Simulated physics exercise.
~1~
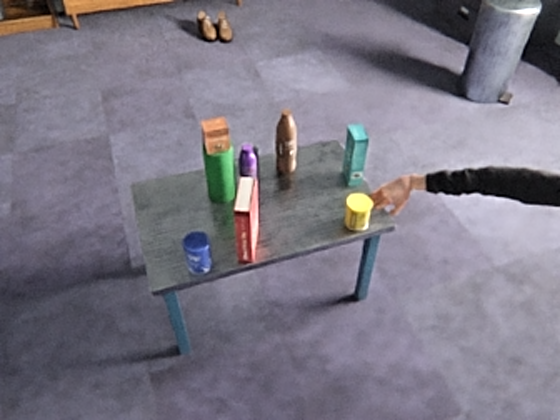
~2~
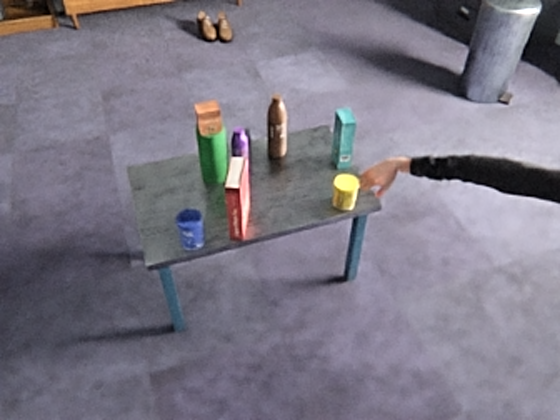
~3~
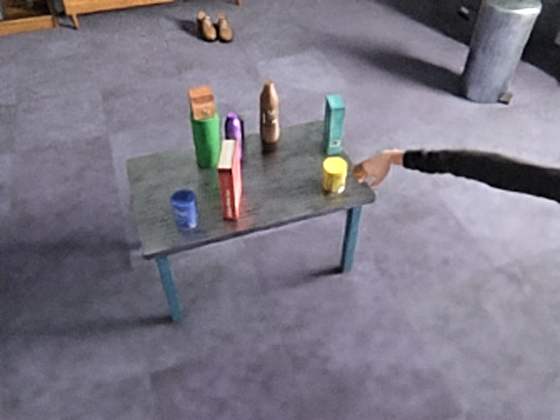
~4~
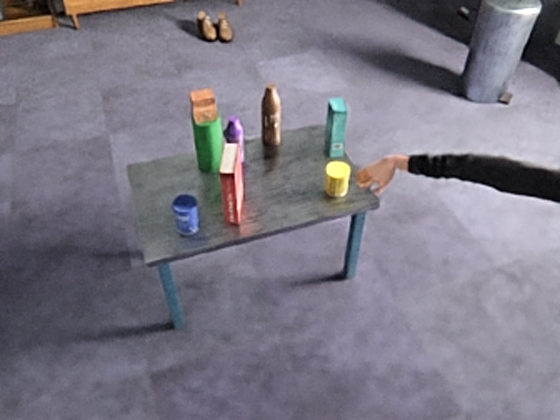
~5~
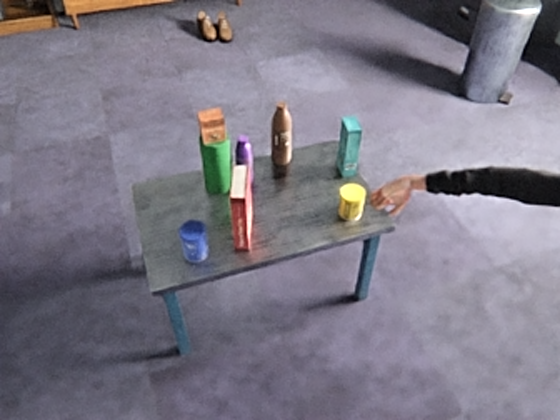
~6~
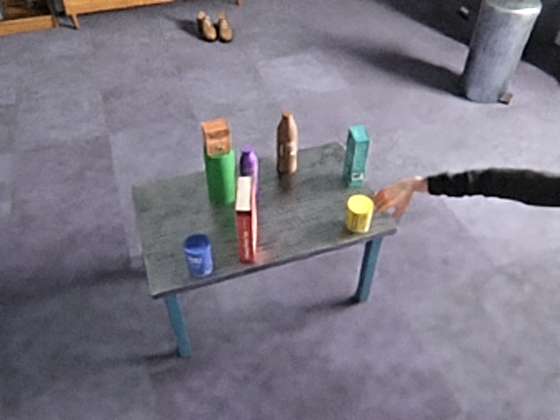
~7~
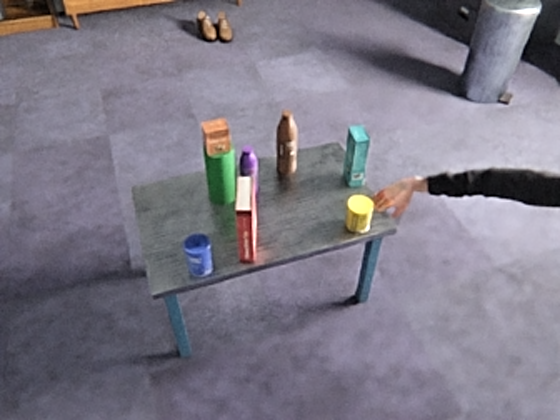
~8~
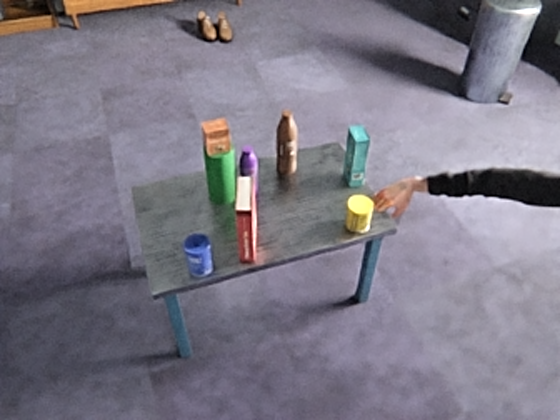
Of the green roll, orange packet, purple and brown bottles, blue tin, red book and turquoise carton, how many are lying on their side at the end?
None of them are lying down. All seven are still standing upright on the table after it has been pushed away and pulled back.
